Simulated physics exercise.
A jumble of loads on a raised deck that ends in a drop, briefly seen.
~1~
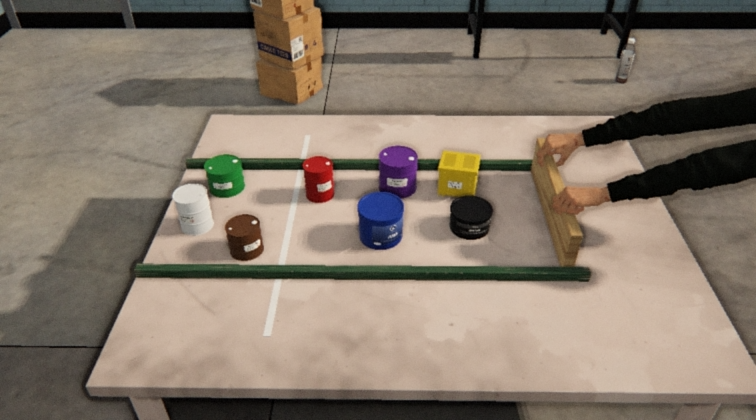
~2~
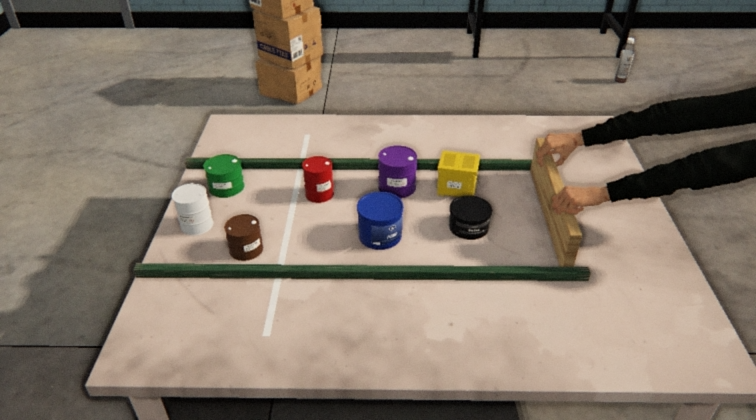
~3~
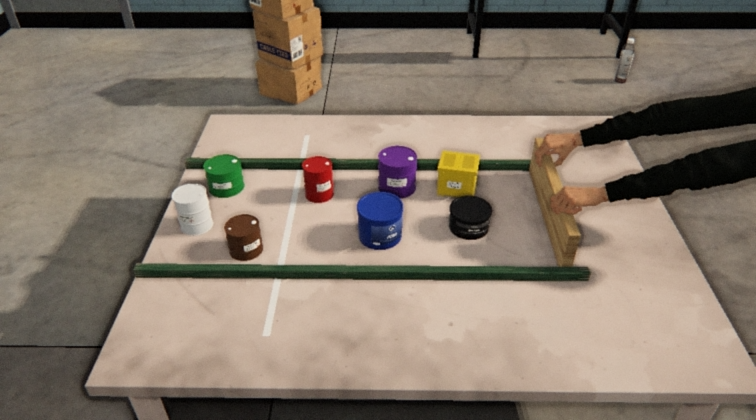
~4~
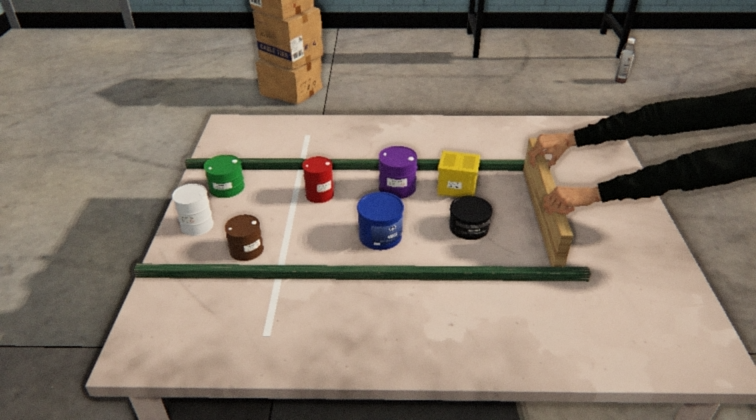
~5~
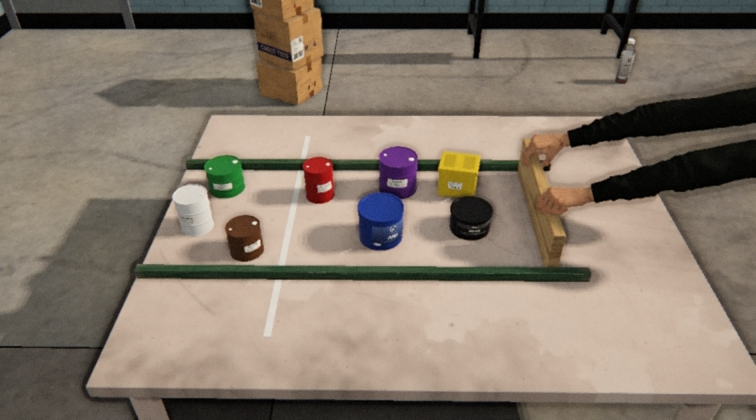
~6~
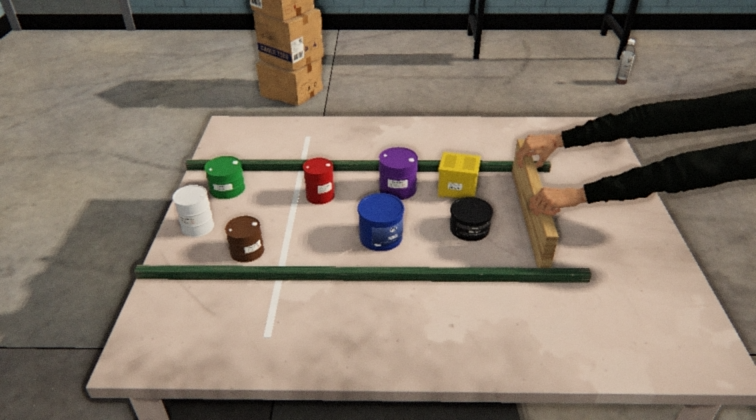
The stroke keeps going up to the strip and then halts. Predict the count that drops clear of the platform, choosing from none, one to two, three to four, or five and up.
The count is none.
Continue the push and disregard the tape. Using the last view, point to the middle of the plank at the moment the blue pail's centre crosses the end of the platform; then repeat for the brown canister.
Near (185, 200) in the first case, near (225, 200) in the other.
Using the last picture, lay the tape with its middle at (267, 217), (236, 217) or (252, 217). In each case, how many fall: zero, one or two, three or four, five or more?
The falls would be not one; one to two; one or two.
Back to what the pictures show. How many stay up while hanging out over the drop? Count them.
0 overhanging.
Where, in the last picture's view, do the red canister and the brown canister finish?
In the last picture the red canister sits around (244, 193) and the brown canister around (219, 239).
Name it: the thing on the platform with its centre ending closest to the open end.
The green canister, it is.
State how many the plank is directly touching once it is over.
Tally at the end: 3.
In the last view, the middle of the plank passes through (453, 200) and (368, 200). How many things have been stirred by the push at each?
Up to then 3, and up to the other point 5.
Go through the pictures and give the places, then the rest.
White canister (194, 210); green canister (225, 176); brown canister (245, 238); plank (553, 200); tape (291, 216), in the first picture.
Green canister (225, 176); red canister (318, 180), in the second picture.
Brown canister (244, 238); purple canister (397, 172), in the third picture.
White canister (193, 210); blue pail (380, 221), in the fourth picture.
Green canister (225, 177); plank (539, 200), in the fifth picture.
White canister (194, 211); green canister (225, 177); brown canister (245, 239); plank (532, 201); tape (292, 217), in the sixth picture.
Soon after, none off yet; white canister at rest near (194, 211); green canister at rest near (225, 177); brown canister at rest near (245, 239).
At rest, the number that fall off is zero.
